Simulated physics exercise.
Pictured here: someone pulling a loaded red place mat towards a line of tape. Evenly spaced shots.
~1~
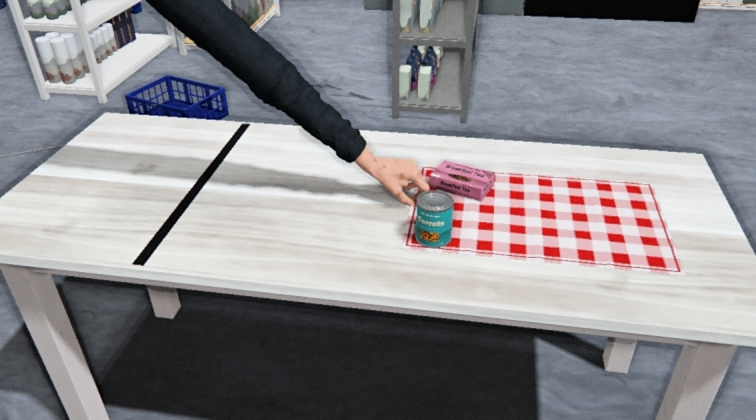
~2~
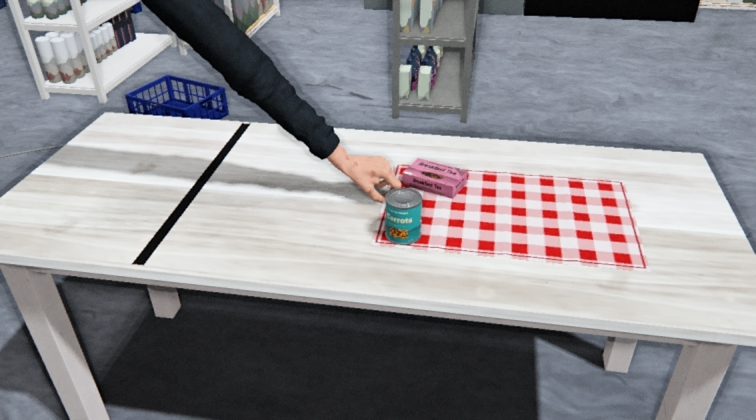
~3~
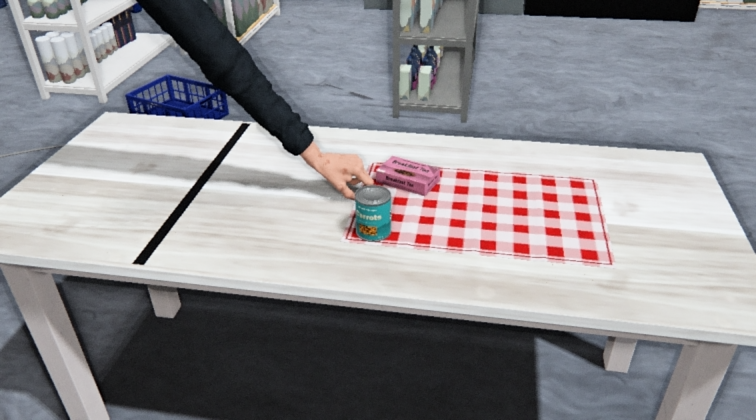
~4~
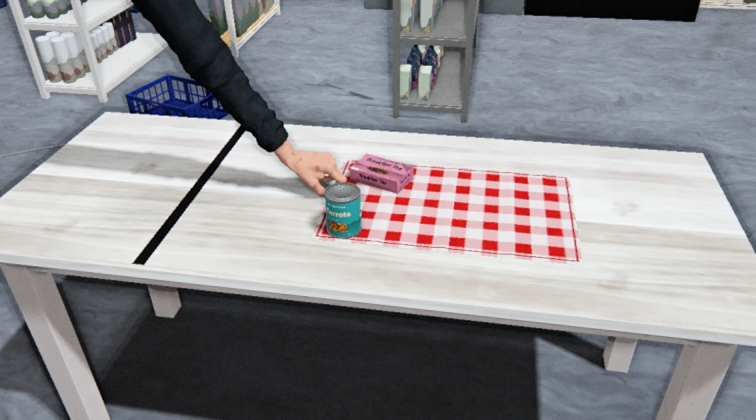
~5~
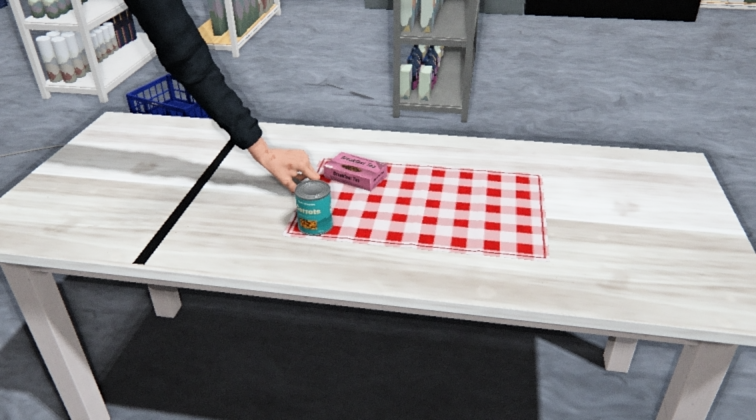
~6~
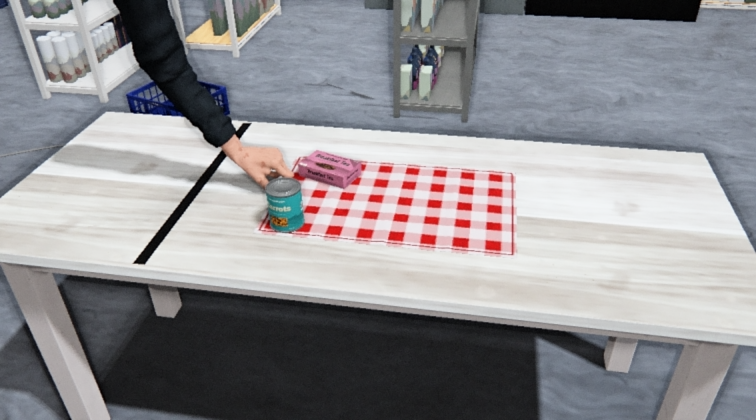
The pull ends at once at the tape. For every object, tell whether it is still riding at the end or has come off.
Pink packet - come off, turquoise tin - come off.
Then, 0.11 s past the final frame, hem short of the tape; pink packet on the cloth near (274, 164); turquoise tin on the cloth near (223, 200).
Then, 0.22 s past the final frame, hem at the tape; pink packet on the cloth near (223, 160); turquoise tin ahead of the hem near (166, 195).
When it is over, hem at the tape; pink packet ahead of the hem near (134, 154); turquoise tin ahead of the hem near (64, 186). The pink packet shoots off the front and the turquoise tin slides clear of the cloth.
